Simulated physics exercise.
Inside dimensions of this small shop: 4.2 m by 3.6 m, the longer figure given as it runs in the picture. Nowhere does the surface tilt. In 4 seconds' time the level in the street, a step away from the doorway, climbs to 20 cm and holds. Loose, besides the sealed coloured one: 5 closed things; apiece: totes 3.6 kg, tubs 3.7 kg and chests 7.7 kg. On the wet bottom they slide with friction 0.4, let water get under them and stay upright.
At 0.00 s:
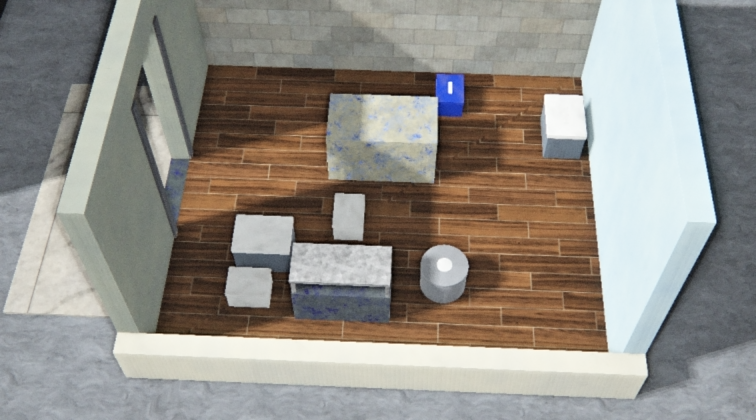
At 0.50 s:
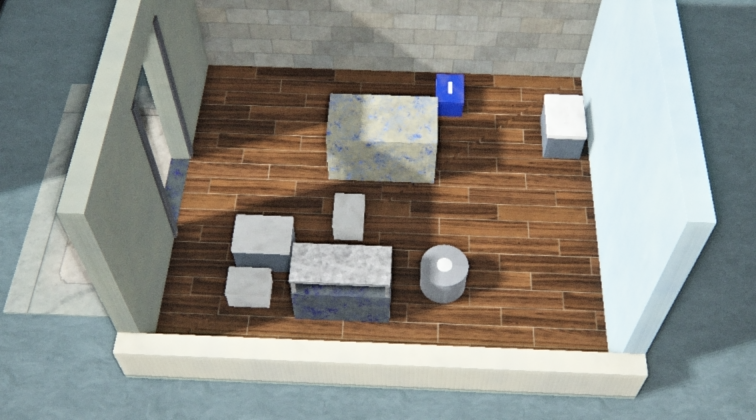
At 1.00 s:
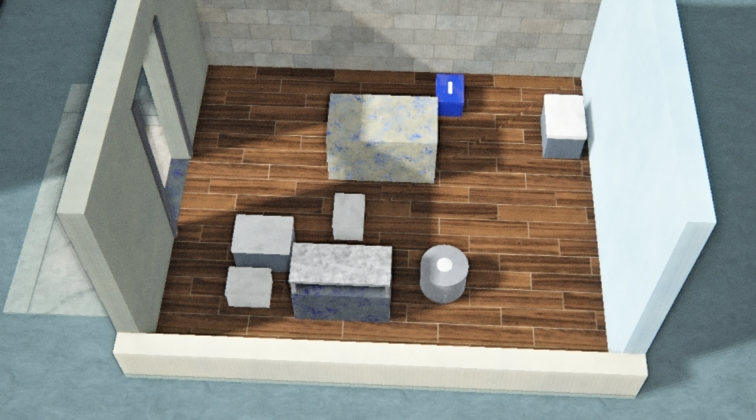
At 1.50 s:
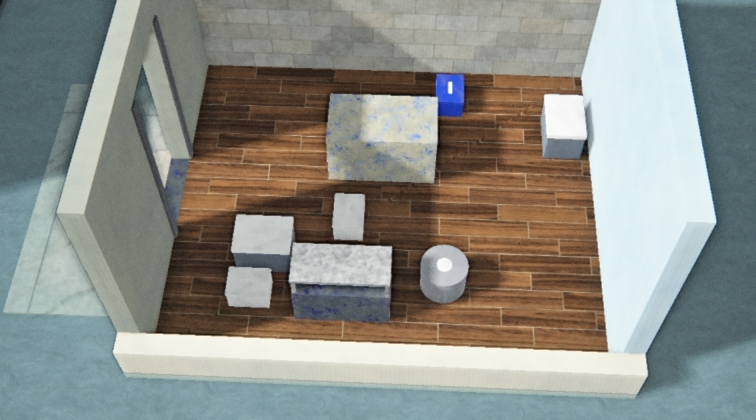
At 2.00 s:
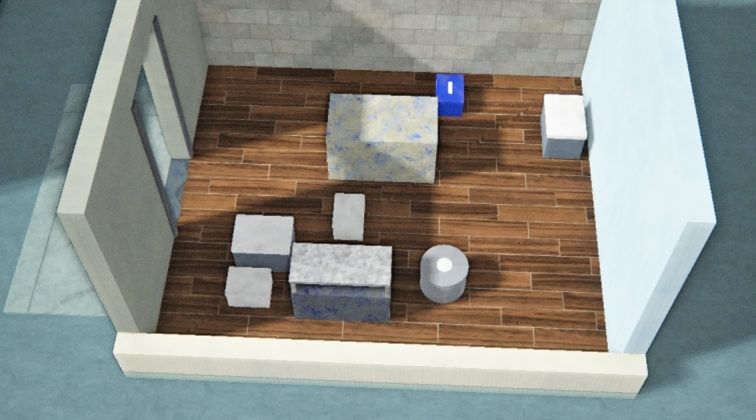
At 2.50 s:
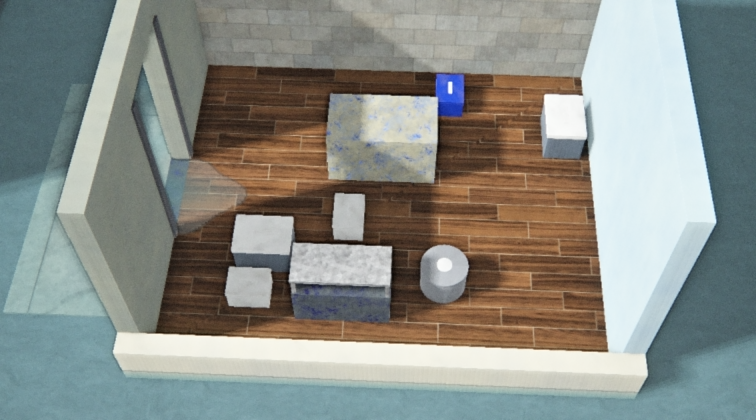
The clip opens on a wood-floored shop seen from above, with pale blocks, a grey cylinder and a small blue container inside, and dry grey ground outside. Bluish water spreads around the walls and over the paving at left, then a thin fan slips through the doorway; nothing inside shifts.
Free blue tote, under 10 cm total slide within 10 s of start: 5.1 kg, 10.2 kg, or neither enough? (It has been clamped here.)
It is steadied by only the greater weight.
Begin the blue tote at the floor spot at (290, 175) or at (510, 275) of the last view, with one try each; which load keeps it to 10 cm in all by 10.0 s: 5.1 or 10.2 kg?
In that order: No load works; no load works.
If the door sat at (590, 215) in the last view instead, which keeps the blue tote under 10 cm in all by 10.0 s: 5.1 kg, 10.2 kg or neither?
Answer: Only the upper mass works.
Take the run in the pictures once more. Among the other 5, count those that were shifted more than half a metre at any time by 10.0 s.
4 in all.
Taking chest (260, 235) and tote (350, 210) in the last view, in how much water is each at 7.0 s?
First roughly 3 cm, second roughly 8 cm.
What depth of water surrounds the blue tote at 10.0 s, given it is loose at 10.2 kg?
Around 7 cm.
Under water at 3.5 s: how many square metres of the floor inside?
About 2.5 m2.
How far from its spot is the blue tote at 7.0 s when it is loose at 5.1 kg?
About 5 cm off its spot.
After 3.5 s the blue tote would be 0 cm from its start with 5.1 kg and 0 cm from its start with 10.2 kg; 0 cm of water round it then.
After 4.5 s the blue tote would be 0 cm from its start with 5.1 kg and 0 cm from its start with 10.2 kg; 0 cm of water round it then.
After 7.0 s the blue tote would be 4 cm from its start with 5.1 kg and 0 cm from its start with 10.2 kg; 3 cm of water round it then.
After 10.0 s the blue tote would be 39 cm from its start with 5.1 kg and 1 cm from its start with 10.2 kg; 7 cm of water round it then.
